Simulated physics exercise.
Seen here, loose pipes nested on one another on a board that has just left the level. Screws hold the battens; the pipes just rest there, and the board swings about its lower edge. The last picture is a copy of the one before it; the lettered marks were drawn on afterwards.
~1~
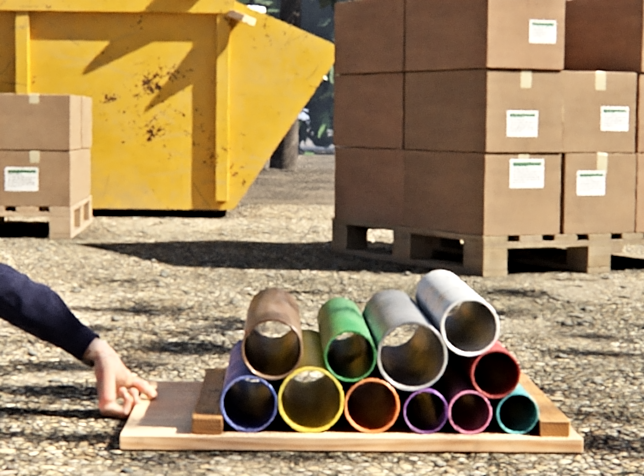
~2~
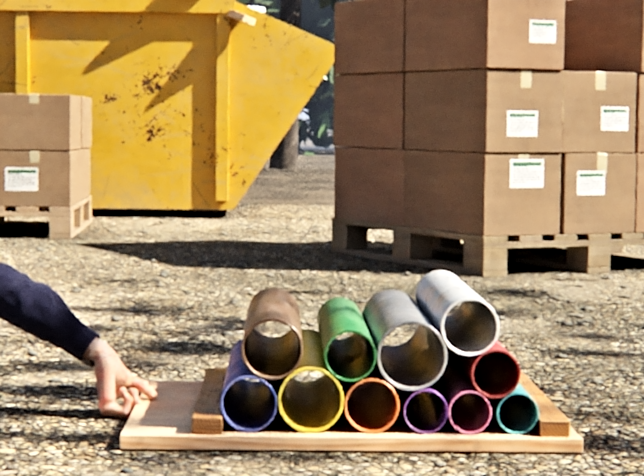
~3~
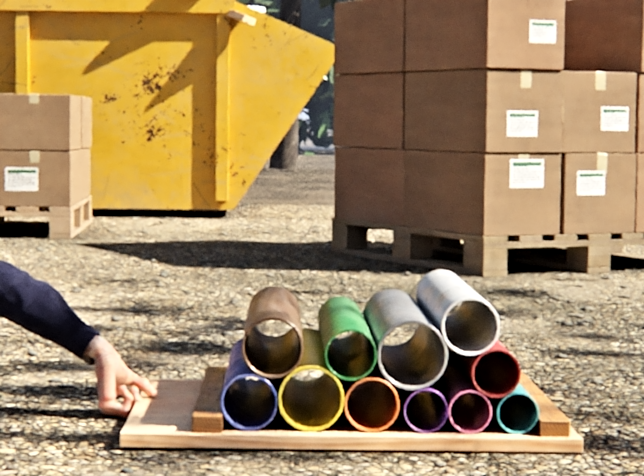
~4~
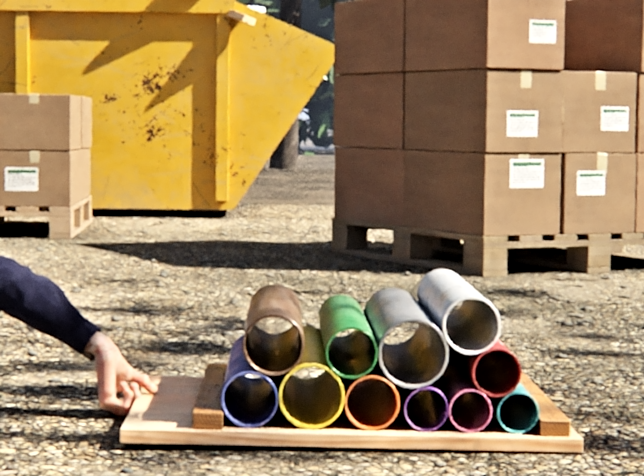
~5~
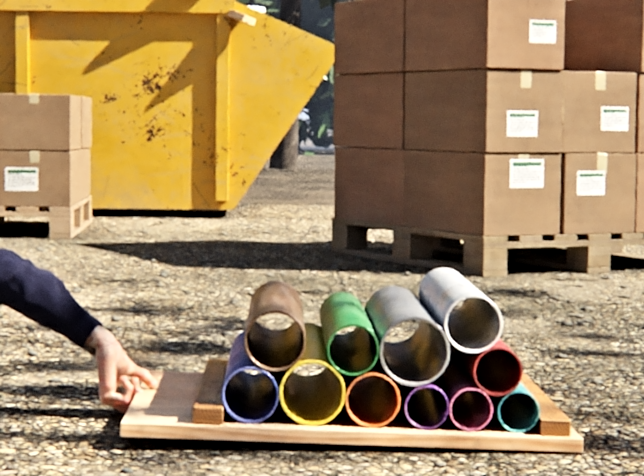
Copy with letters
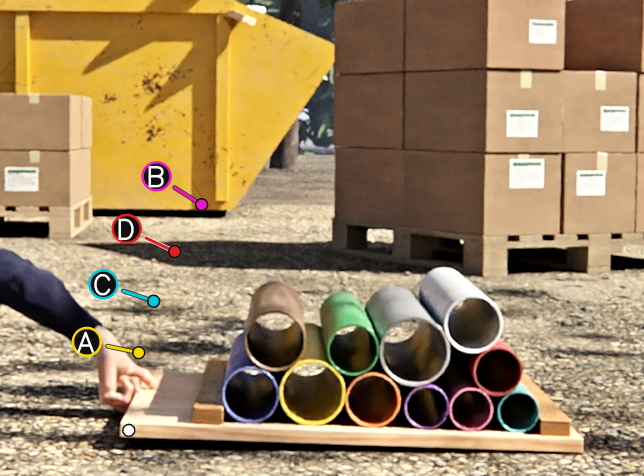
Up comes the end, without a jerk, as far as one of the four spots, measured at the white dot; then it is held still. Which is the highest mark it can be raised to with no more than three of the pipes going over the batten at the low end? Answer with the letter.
The answer is mark C.
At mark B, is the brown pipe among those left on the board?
Yes, with B.
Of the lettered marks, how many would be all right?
The number is two.
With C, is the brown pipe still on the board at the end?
The brown pipe: Yes.
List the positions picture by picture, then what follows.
Grey pipe (412, 356); green pipe (350, 356); red pipe (496, 374), in the first picture.
Red pipe (496, 373); brown pipe (272, 349), in the second picture.
Board (346, 405); blue pipe (249, 403); brown pipe (273, 348); purple pipe (426, 410), in the third picture.
Board (346, 403); blue pipe (250, 400); yellow pipe (311, 397), in the fourth picture.
Board (346, 400); blue pipe (250, 395); yellow pipe (313, 393), in the fifth picture.
On the marked copy, A at (139, 352); B at (202, 205); C at (154, 301); D at (175, 251); the white dot at (129, 431).
Following C. Soon after the start, board at 14°.
Later, board at 18°.
In the end, board at 18°, three over the low batten (grey, red, white).
As for the rest, A none over the low batten; B four over the low batten (grey, green, red, white); D four over the low batten (grey, green, red, white).
